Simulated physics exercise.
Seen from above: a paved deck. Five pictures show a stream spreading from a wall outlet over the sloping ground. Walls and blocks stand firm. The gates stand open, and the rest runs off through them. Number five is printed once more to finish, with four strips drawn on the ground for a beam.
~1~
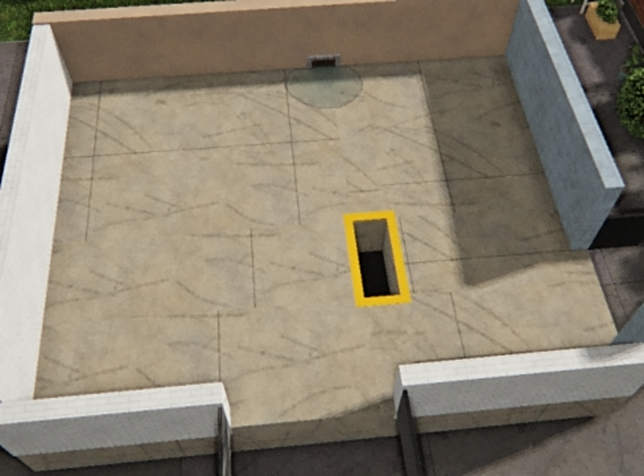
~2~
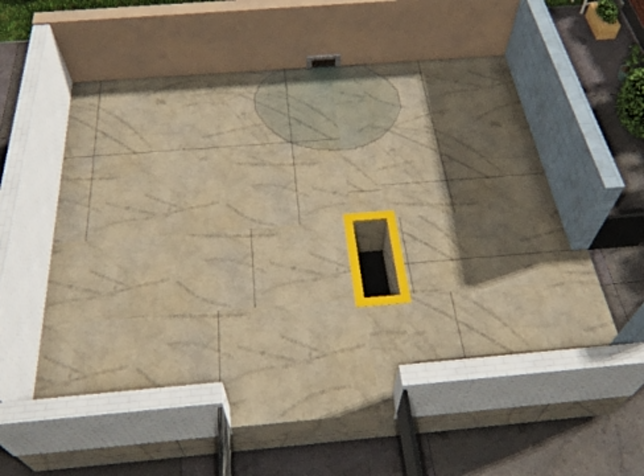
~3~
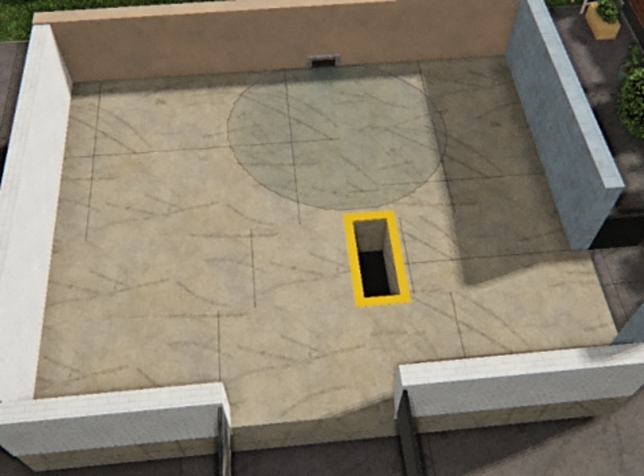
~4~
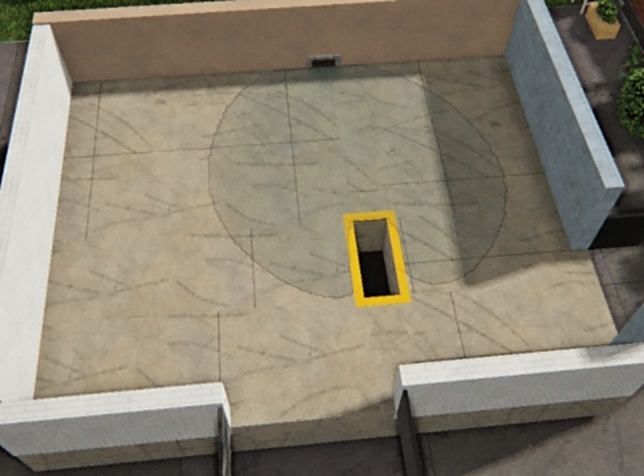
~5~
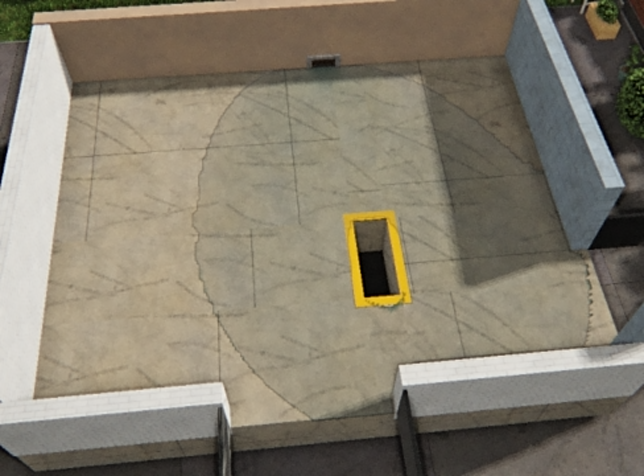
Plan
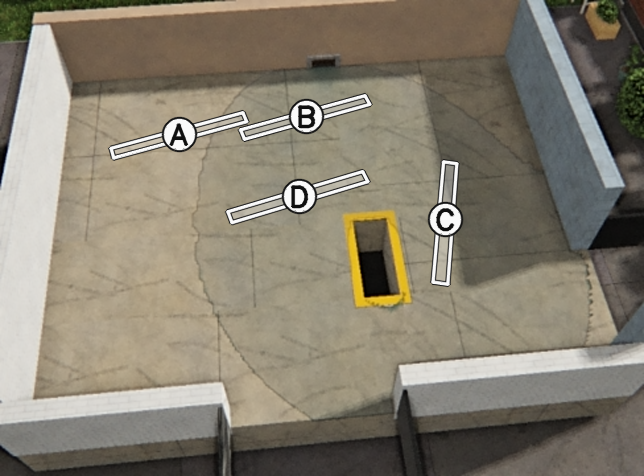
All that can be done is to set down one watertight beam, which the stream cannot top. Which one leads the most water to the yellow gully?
The answer is place C.
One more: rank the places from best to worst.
C, A, D, B.
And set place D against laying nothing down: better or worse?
Place D is worse.
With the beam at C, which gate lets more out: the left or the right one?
The left gate.
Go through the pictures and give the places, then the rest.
Outfall at (323, 62); yellow gully at (376, 257); open gate at (588, 298); open gate at (312, 401); front seen at (346, 98), 2 % of the ground wet; yellow gully still dry, in the first frame.
Front seen at (357, 141), 8 % of the ground wet; yellow gully still dry, in the second frame.
Front seen at (413, 188), 17 % of the ground wet; yellow gully still dry, in the third frame.
Front seen at (460, 266), 30 % of the ground wet; yellow gully taking water, in the fourth frame.
Front seen at (553, 328), 48 % of the ground wet; yellow gully taking water, in the fifth frame.
On the marked copy, A from (112, 153) to (244, 117); B from (242, 134) to (367, 100); C from (440, 283) to (450, 162); D from (229, 217) to (365, 176).
Choosing A, about 31 % of the stream goes into the yellow gully, about 68 % out by the gates.
Choosing B, about 2 % of the stream goes into the yellow gully, about 97 % out by the gates.
Choosing C, about 43 % of the stream goes into the yellow gully, about 57 % out by the gates.
Choosing D, about 6 % of the stream goes into the yellow gully, about 94 % out by the gates.
